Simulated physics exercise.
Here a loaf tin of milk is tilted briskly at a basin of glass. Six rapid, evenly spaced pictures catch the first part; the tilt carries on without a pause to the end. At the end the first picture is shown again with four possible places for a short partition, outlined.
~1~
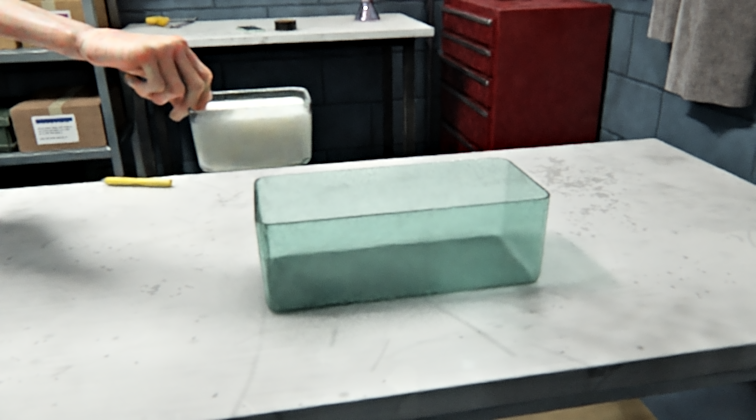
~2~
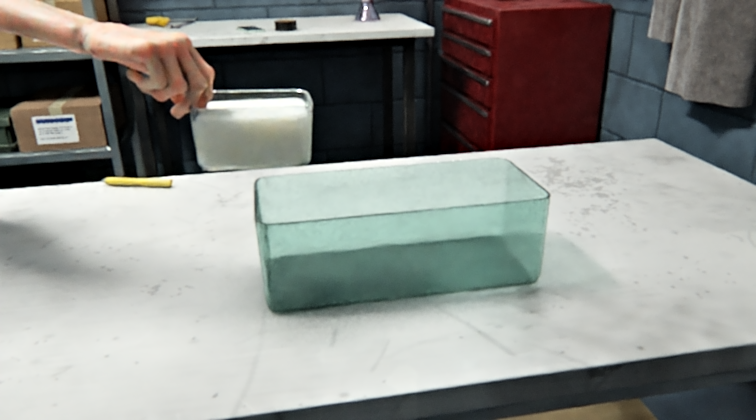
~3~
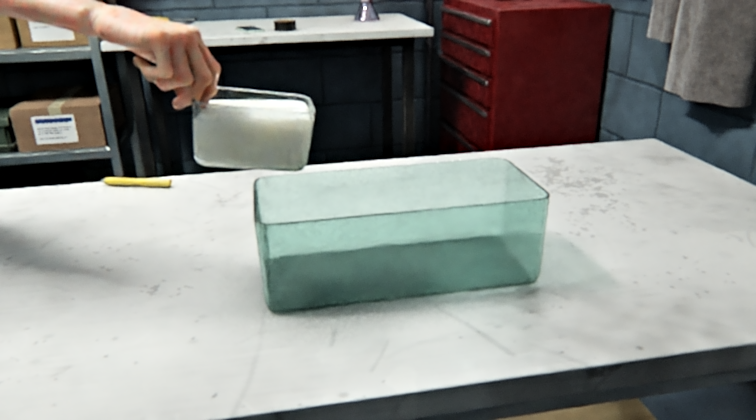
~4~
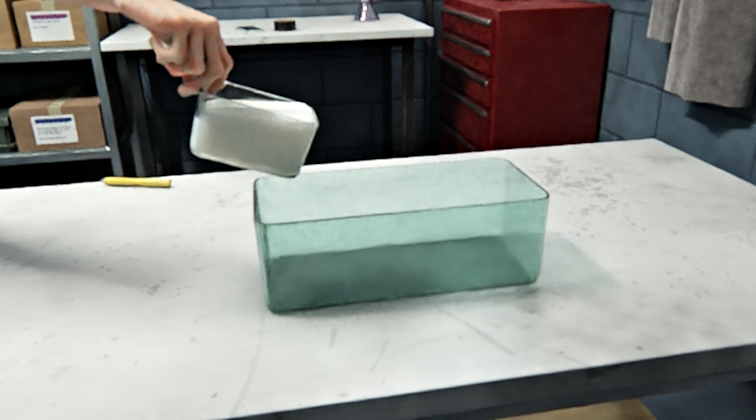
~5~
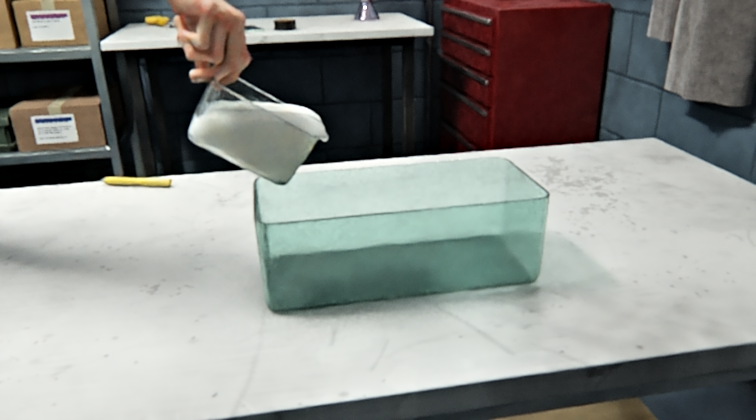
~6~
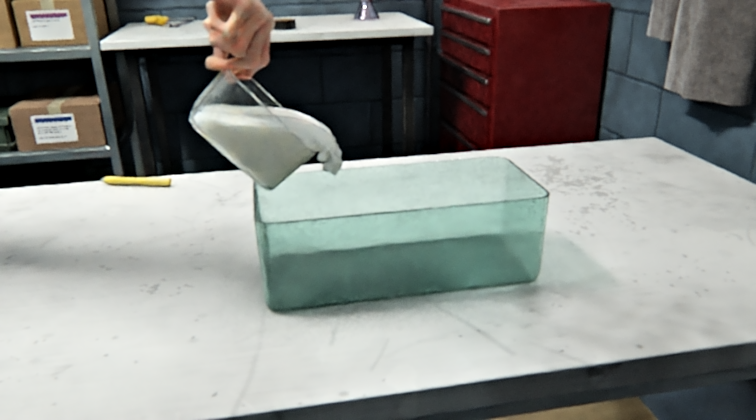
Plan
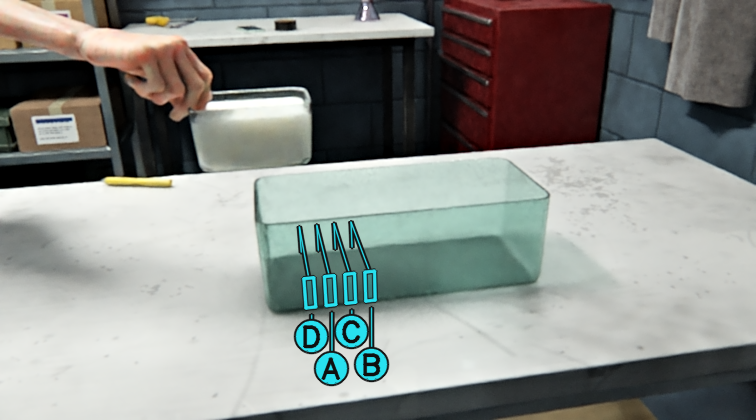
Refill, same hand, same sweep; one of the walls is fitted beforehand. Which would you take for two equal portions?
B works best here.
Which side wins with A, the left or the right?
The right one.
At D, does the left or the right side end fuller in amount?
The right side.
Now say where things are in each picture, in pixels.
In the first frame, upright, lip at (306, 95); basin from (267, 310) to (538, 279); nothing has left yet.
In the second frame, tipped about 2°, lip at (308, 97); nothing has left yet.
In the third frame, tipped about 9°, lip at (310, 104); nothing has left yet.
In the fourth frame, tipped about 20°, lip at (314, 115); milk is over the lip, down to (309, 113).
In the fifth frame, tipped about 34°, lip at (315, 128); milk is over the lip, down to (321, 131).
In the sixth frame, tipped about 49°, lip at (312, 143); milk is over the lip, down to (332, 165).
On the marked copy, A at (331, 312); B at (371, 307); C at (351, 310); D at (311, 314).
With A, about 16 % ends left of the wall and 83 % right of it.
With B, about 55 % ends left of the wall and 45 % right of it.
With C, about 28 % ends left of the wall and 71 % right of it.
With D, about 5 % ends left of the wall and 94 % right of it.
